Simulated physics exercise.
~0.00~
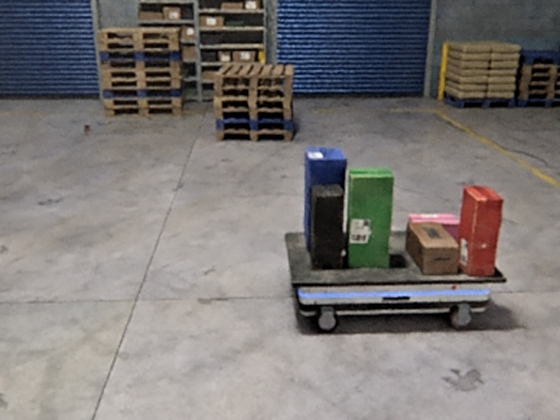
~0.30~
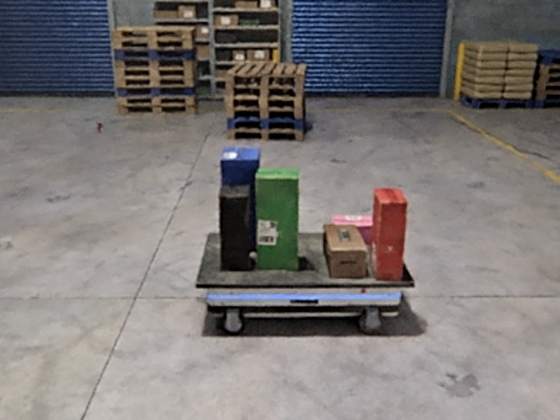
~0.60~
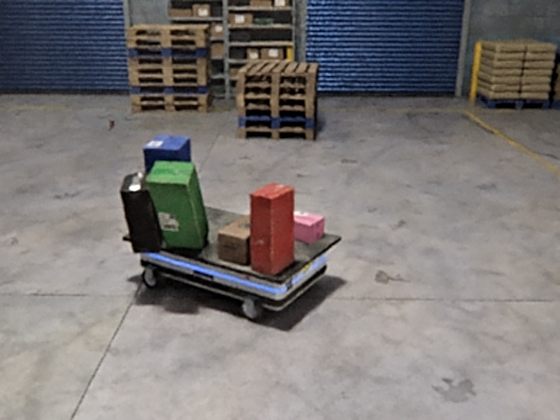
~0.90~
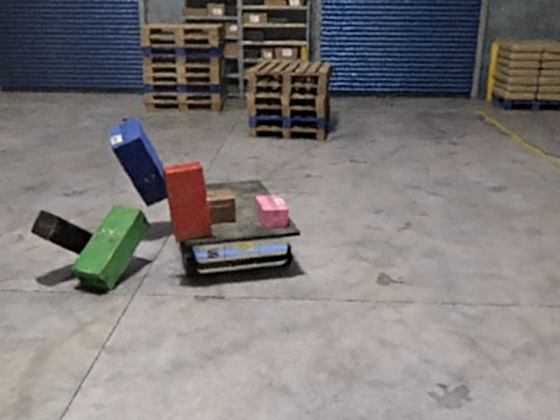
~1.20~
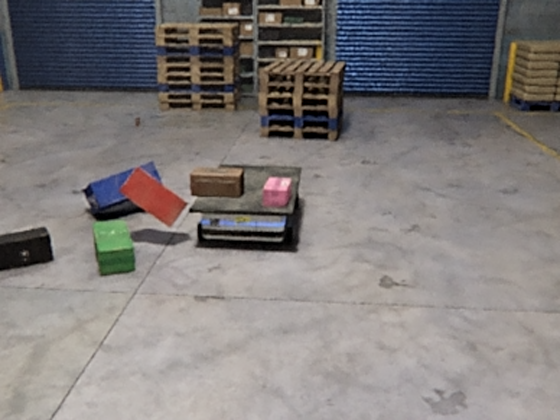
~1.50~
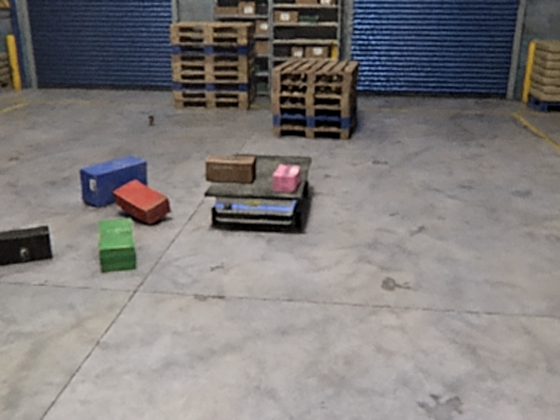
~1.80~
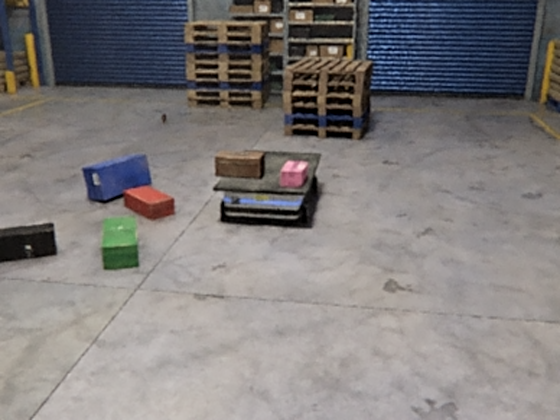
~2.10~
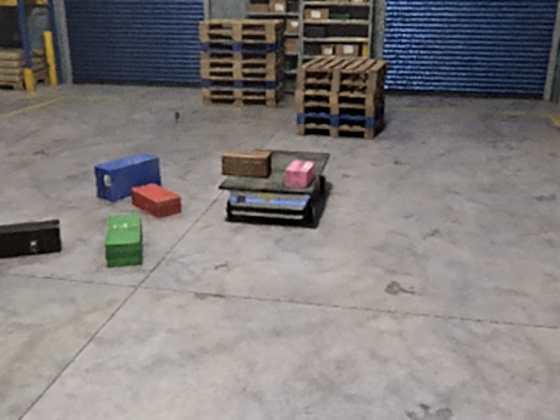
A low, flat delivery cart rolls across a concrete warehouse floor, seen from slightly above, with stacked pallets, shelving and blue shutters behind. It carries tall blue, black and green boxes at the left, and a brown toolbox, a pink parcel and an upright red box at the right. The cart moves left, then swings away from the viewer. The black and green boxes tip off first, the blue box follows, and the red box topples after them. The cart stops with the toolbox and pink parcel still aboard, the four fallen boxes lying to its left.
